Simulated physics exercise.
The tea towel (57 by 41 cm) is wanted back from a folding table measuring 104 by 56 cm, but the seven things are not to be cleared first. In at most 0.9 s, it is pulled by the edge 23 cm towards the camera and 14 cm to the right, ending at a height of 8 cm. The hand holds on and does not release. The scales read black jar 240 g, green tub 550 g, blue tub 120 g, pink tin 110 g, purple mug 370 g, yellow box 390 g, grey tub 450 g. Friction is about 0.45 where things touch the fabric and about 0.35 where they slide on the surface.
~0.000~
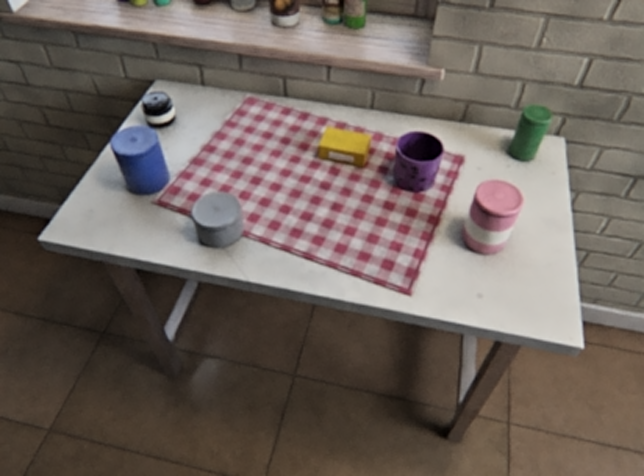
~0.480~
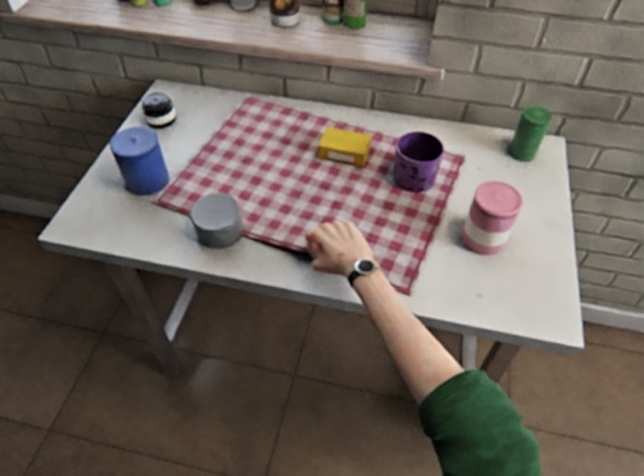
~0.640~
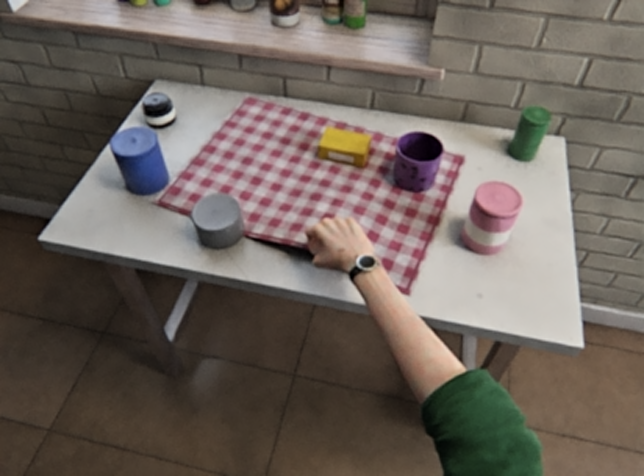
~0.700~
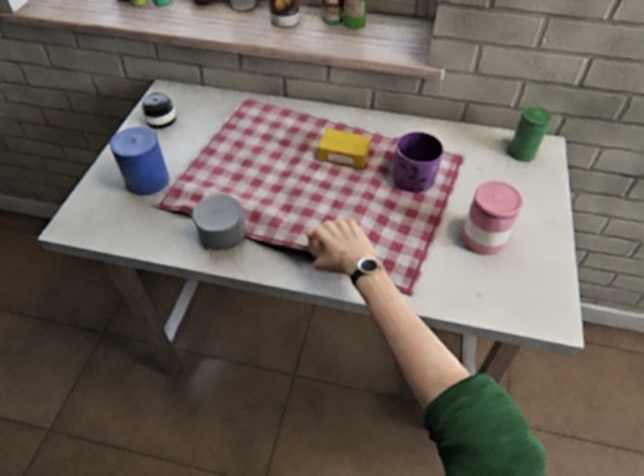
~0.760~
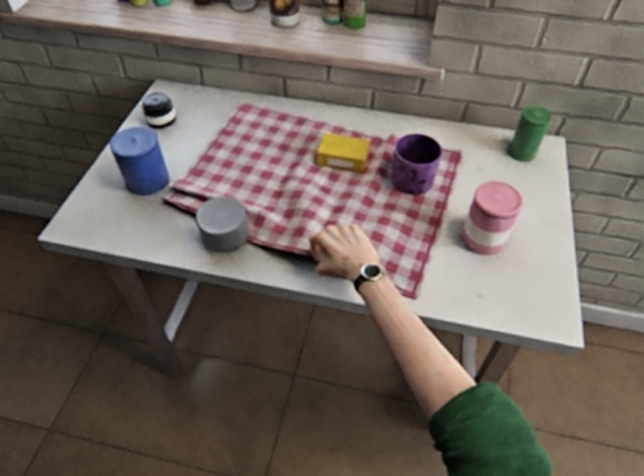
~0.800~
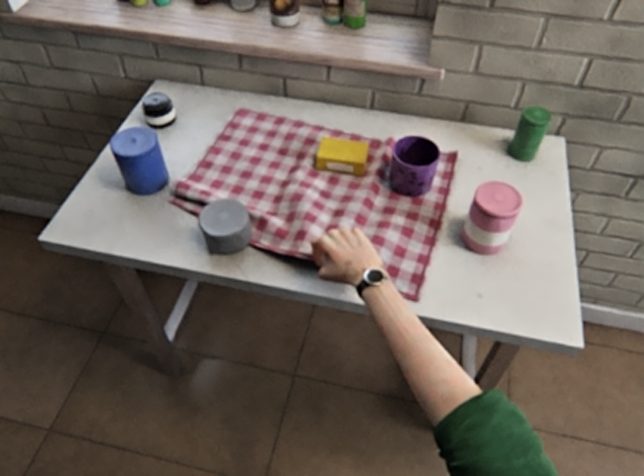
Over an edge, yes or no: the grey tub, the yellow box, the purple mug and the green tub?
Per item: Grey tub - yes, over; yellow box - no, still on; purple mug - no, still on; green tub - no, still on.
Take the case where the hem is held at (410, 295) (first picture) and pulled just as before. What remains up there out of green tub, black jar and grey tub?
Result: Green tub keeps its place; black jar keeps its place; grey tub leaves the top.
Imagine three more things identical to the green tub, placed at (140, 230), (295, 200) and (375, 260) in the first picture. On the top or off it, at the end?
Going through the three spots as listed: Holds its spot, ends up off the top and ends up off the top.
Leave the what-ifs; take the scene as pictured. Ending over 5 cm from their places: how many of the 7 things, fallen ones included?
So we're at 3.
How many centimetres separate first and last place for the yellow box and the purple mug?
Roughly: Yellow box 30 cm; purple mug 20 cm.
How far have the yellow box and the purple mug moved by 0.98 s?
Estimate: Yellow box near 10 cm, purple mug near 6 cm.
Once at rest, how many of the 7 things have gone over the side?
After counting, the figure is 1.
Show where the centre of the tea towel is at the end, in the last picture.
Roughly at (327, 281) in the last picture.
After 1.0 s, 100 % of the tea towel is still over the top; yellow box 10 cm off its start, grey tub 8 cm off its start, purple mug 6 cm off its start.
After 1.2 s, 85 % of the tea towel is still over the top; yellow box 18 cm off its start, grey tub 13 cm off its start, purple mug 13 cm off its start.
After 1.3 s, 65 % of the tea towel is still over the top; yellow box 25 cm off its start at (345, 228), grey tub 23 cm off its start at (252, 333), purple mug 19 cm off its start at (417, 217).
After 1.5 s, 55 % of the tea towel is still over the top; grey tub over the edge, yellow box 29 cm off its start, purple mug 22 cm off its start.
After 3.1 s, 55 % of the tea towel is still over the top; grey tub over the edge, yellow box 29 cm off its start at (348, 242), purple mug 22 cm off its start at (419, 228), green tub 0 cm off its start at (537, 114).
